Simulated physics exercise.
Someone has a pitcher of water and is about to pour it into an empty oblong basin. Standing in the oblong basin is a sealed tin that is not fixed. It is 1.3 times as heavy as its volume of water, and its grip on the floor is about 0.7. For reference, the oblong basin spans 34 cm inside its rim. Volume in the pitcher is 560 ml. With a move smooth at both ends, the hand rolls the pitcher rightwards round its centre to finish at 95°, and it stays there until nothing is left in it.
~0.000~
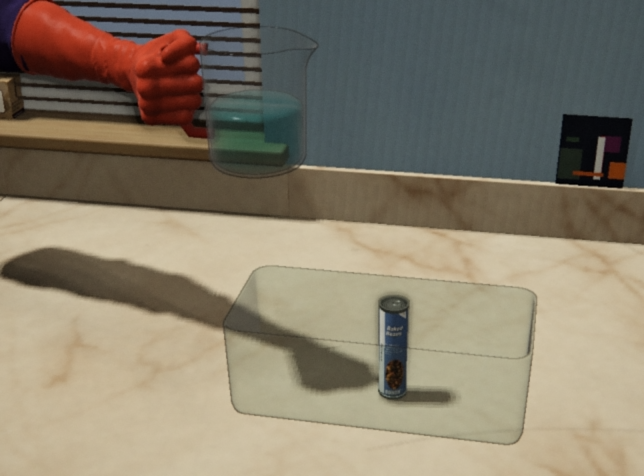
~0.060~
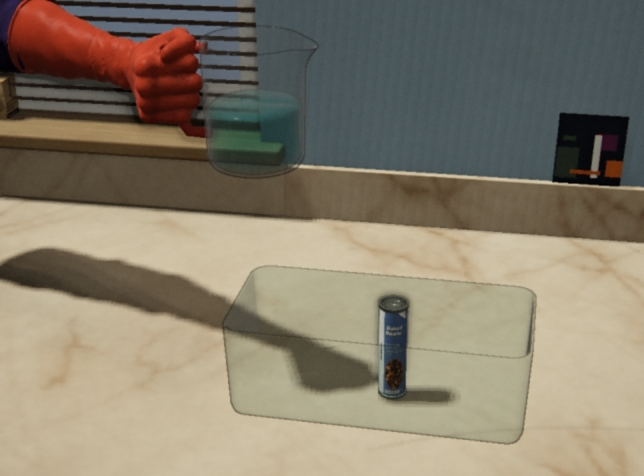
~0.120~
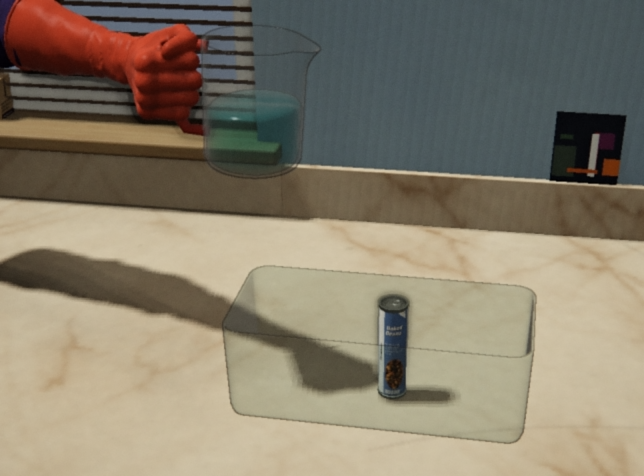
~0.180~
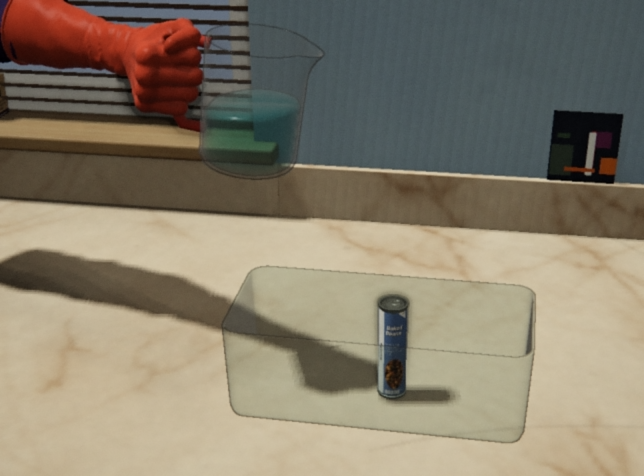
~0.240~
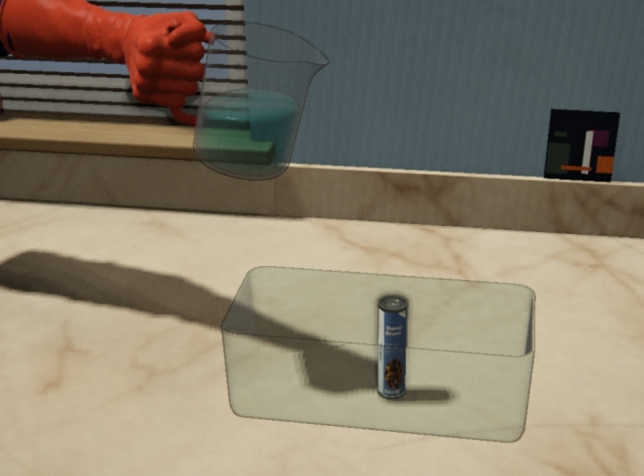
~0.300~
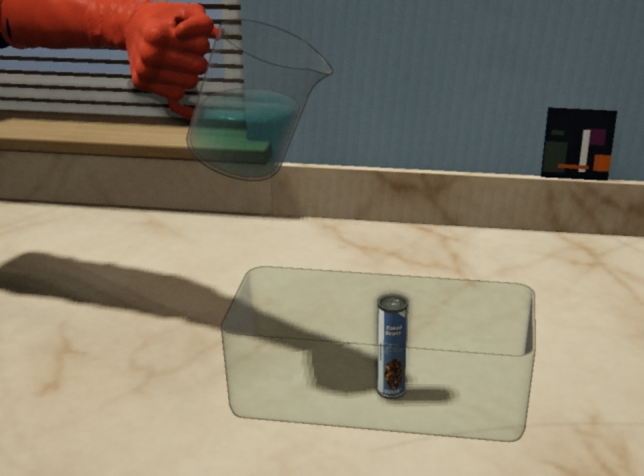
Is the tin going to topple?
My guess is it's going to stay on its base.
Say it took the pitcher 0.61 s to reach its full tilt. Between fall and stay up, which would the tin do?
Outcome - the tin remains standing.
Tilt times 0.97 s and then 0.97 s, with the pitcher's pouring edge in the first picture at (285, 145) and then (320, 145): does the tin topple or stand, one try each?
Trial 1 - tin stays standing; trial 2 - tin tips.
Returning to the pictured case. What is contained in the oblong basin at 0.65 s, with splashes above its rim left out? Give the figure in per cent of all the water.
Estimate - around 0 in a hundred parts.
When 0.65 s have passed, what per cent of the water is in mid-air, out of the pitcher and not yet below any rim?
Close to 3 in a hundred.
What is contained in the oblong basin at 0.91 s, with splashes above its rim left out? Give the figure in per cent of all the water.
Around 10 in a hundred.
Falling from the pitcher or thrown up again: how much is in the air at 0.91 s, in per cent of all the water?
Airborne share: Near 38 %.
After 0.65 s the tilt is 72° and 97 per cent is still to pour; the tin stands where it began.
After 0.91 s the tilt is 94° and 51 per cent is still to pour; the tin stands where it began.
After 1.18 s the tilt is 95° and 16 per cent is still to pour; the tin stands where it began.
After 1.47 s the tilt is 95° and 5 per cent is still to pour; the tin stands where it began.
In the end the tin stands where it began.
